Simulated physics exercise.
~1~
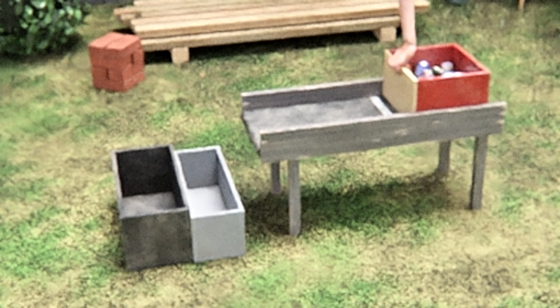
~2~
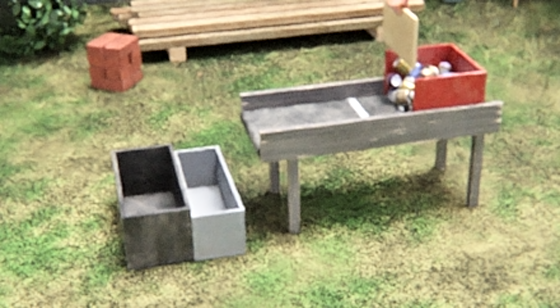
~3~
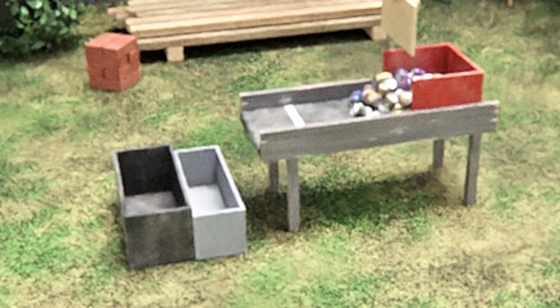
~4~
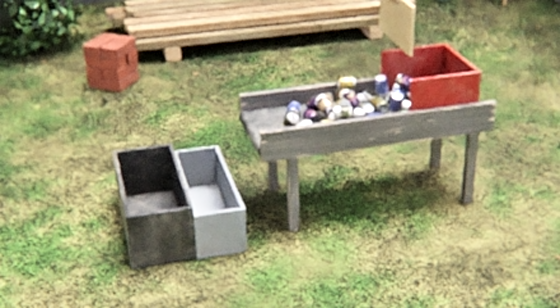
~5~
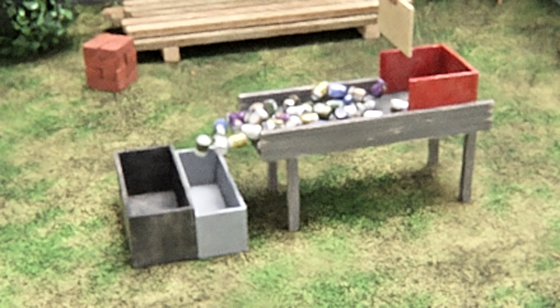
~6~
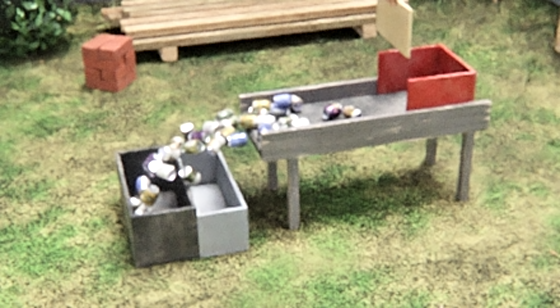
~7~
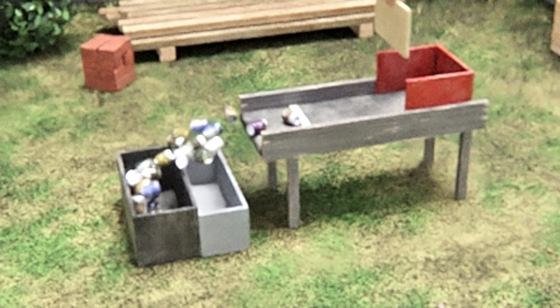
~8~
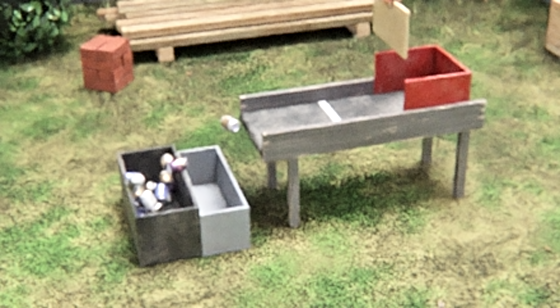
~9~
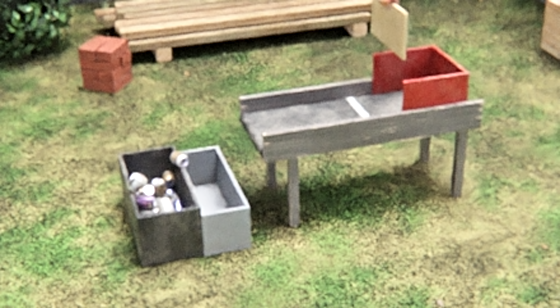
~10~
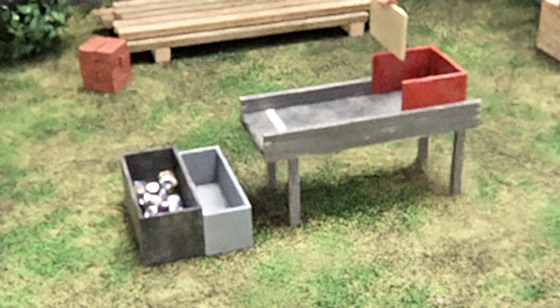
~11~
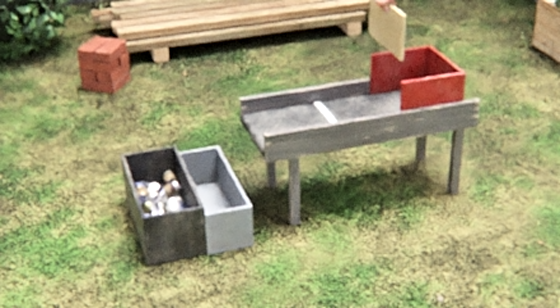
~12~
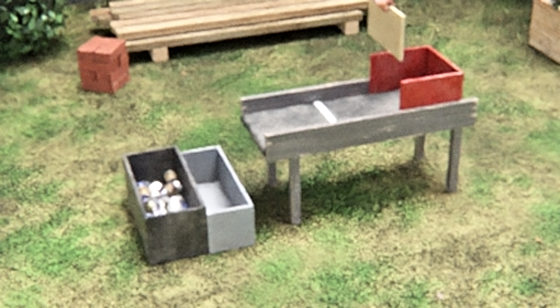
On a grassy yard, a gate lifts from a red pen and small cans ride a belt leftward, dropping into a black bin.
